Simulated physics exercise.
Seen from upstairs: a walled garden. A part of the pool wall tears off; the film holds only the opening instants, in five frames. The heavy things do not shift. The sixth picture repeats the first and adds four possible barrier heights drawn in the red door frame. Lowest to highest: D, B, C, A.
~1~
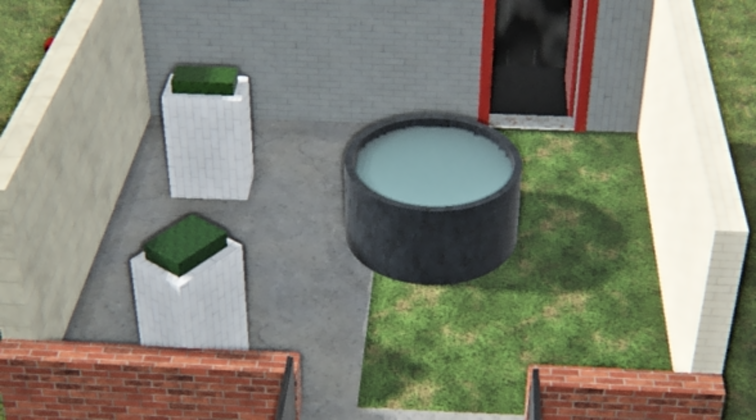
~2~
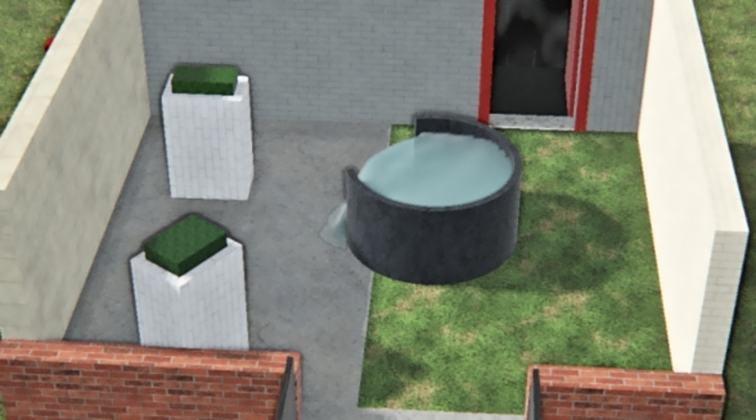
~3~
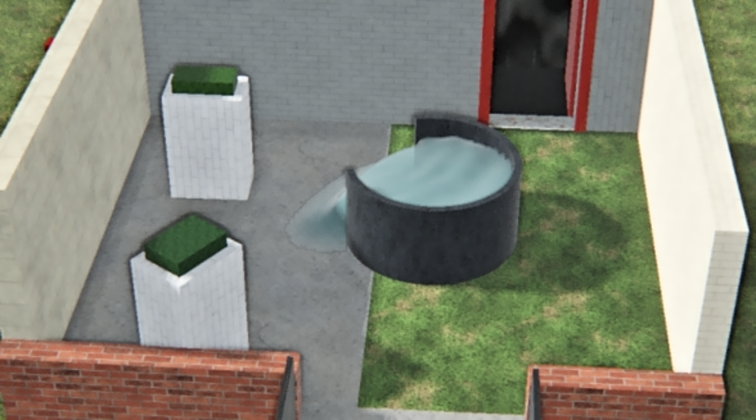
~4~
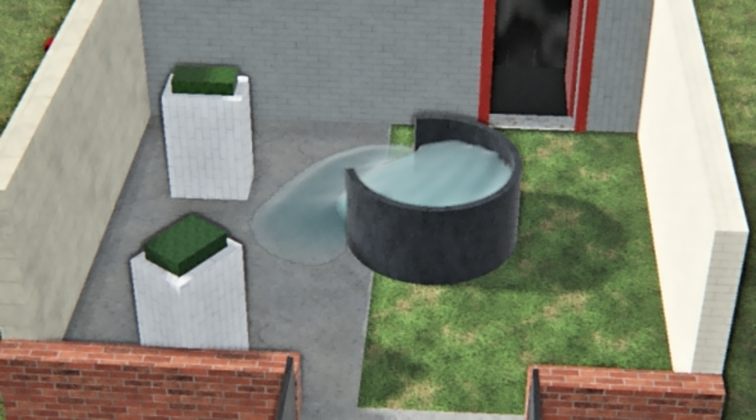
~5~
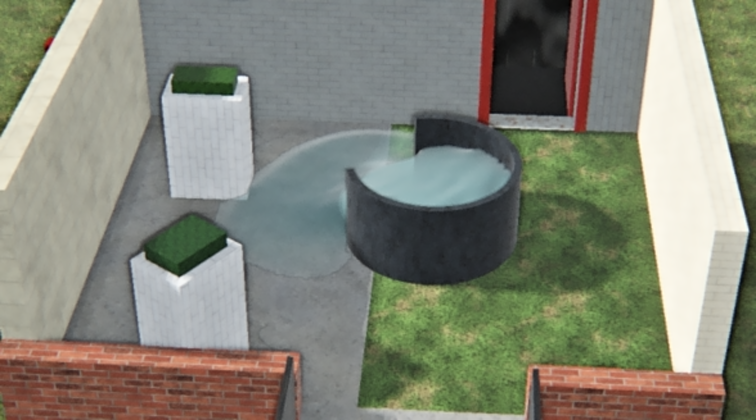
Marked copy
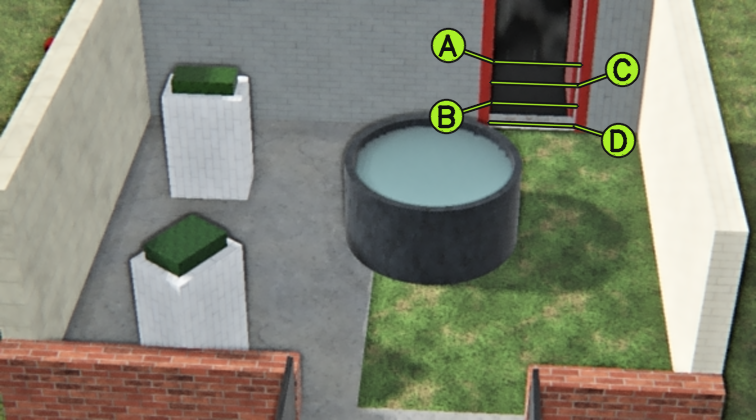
Water pours from the round dark pool's open left side and spreads across the grey paving.
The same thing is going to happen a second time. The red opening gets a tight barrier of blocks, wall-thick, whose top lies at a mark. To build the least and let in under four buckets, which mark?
That is height D.
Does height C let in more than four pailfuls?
No, that is safe.
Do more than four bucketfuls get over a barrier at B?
No.
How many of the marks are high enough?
All four.
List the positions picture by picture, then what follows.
The first picture shows water in the pool at rest, its middle at (433, 168); foot of the red doorway at (531, 129); open gate at (414, 354).
In the second picture, 2 % of the ground under water, visible out to (339, 231).
In the third picture, 4 % of the ground under water, visible out to (313, 238).
In the fourth picture, 9 % of the ground under water, visible out to (271, 202).
In the fifth picture, 15 % of the ground under water, visible out to (295, 150).
In lime, A at (536, 63); B at (533, 104); C at (535, 84); D at (532, 124); from the bottom up D, B, C, A.
With A, nothing gets over.
With B, nothing gets over.
With C, nothing gets over.
With D, nothing gets over.
